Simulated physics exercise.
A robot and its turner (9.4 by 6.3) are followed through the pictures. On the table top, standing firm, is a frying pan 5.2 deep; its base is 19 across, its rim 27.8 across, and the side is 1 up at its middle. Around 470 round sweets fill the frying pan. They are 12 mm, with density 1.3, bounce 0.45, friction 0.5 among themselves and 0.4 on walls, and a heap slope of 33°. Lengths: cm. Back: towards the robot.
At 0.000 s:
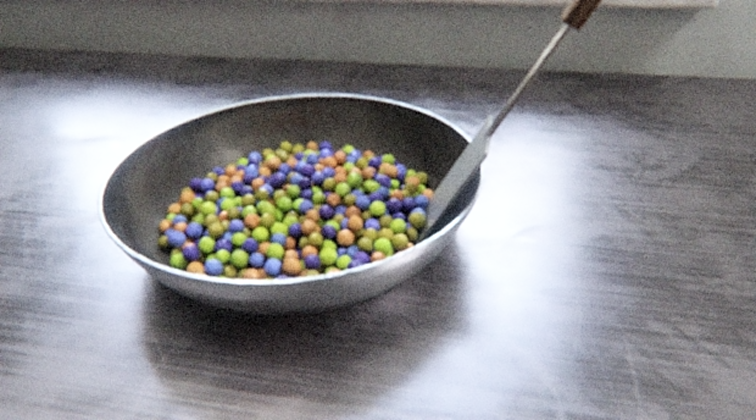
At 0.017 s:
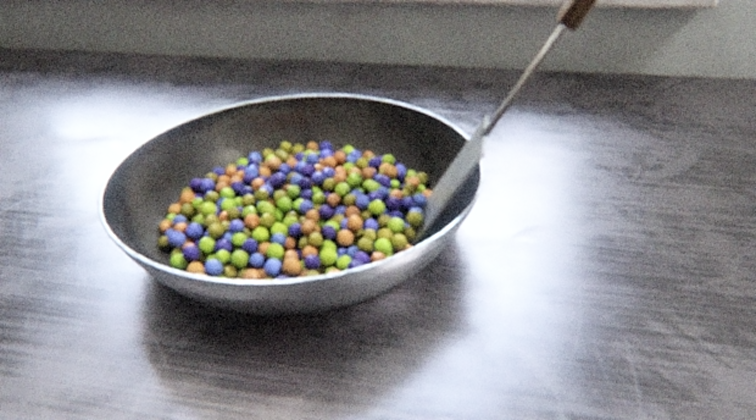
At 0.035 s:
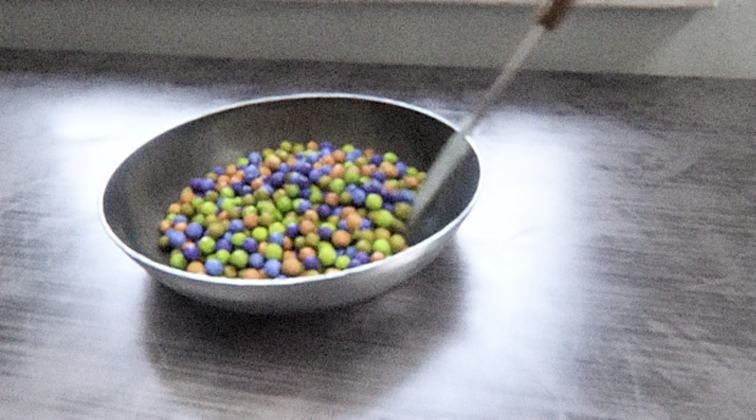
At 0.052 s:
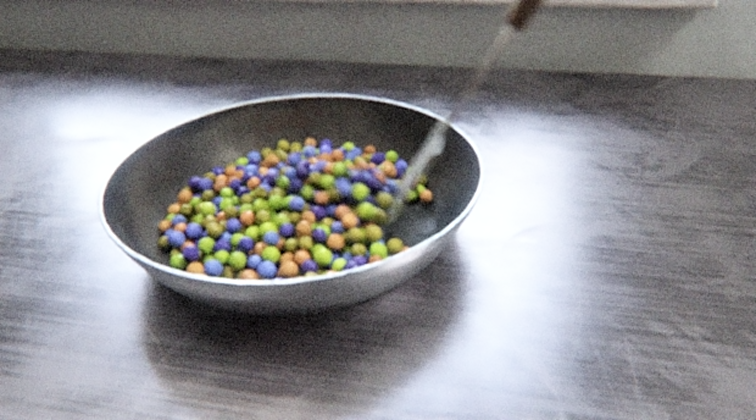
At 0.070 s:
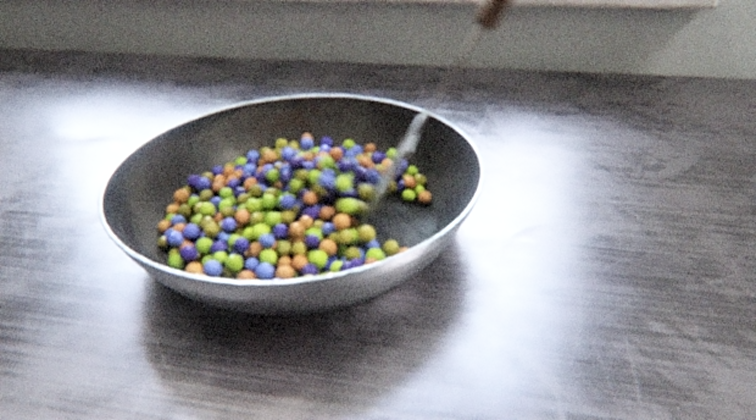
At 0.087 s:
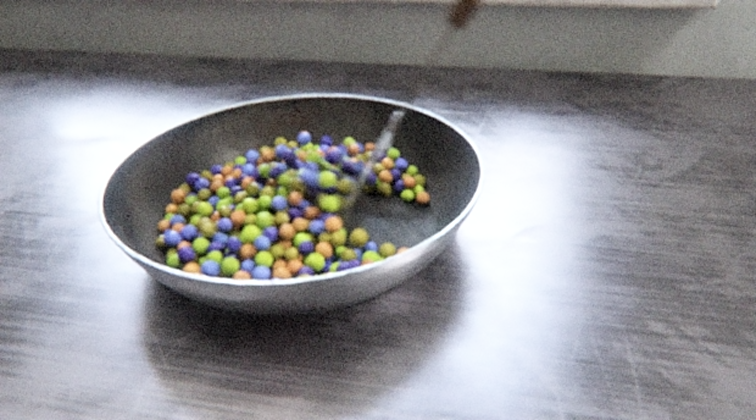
The video shows a frying pan of small round green, orange, blue and purple sweets on a dark table top, as a turner with a brown handle sweeps from right to left through them, pushing some aside and baring the pan's surface.
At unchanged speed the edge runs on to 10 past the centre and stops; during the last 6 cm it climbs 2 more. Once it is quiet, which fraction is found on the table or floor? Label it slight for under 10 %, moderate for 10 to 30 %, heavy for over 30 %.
Label: Moderate.
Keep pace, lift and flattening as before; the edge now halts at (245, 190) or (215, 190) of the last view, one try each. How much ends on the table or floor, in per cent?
Around 0 per cent for the first try and 5 per cent for the second.
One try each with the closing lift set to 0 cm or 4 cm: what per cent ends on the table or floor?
Close to 10 and 15 percent respectively.
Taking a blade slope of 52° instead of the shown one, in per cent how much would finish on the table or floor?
Near 15 %.
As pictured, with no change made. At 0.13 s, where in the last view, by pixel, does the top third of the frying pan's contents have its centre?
Around (266, 192).
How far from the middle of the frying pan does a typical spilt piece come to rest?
Looks like roughly 34 centimetres to me.
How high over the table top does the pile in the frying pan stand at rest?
5.0 cm.
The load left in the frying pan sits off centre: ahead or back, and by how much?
It rests close to 3.0 centimetres ahead of centre.
By 0.13 s, sloping 61°, highest piece 7 above the table; 474 in the frying pan.
By 0.17 s, sloping 61°, highest piece 7 above the table; 474 in the frying pan.
By 0.39 s, sloping 61°, highest piece 23 above the table; 404 in the frying pan, 18 on the table or floor, 52 on the blade or in flight.
By 1.44 s, sloping 61°, highest piece 5 above the table; 405 in the frying pan, 69 on the table or floor.
Final count, 405 in the frying pan, 69 on the table or floor. That is 15 % on the table or floor.
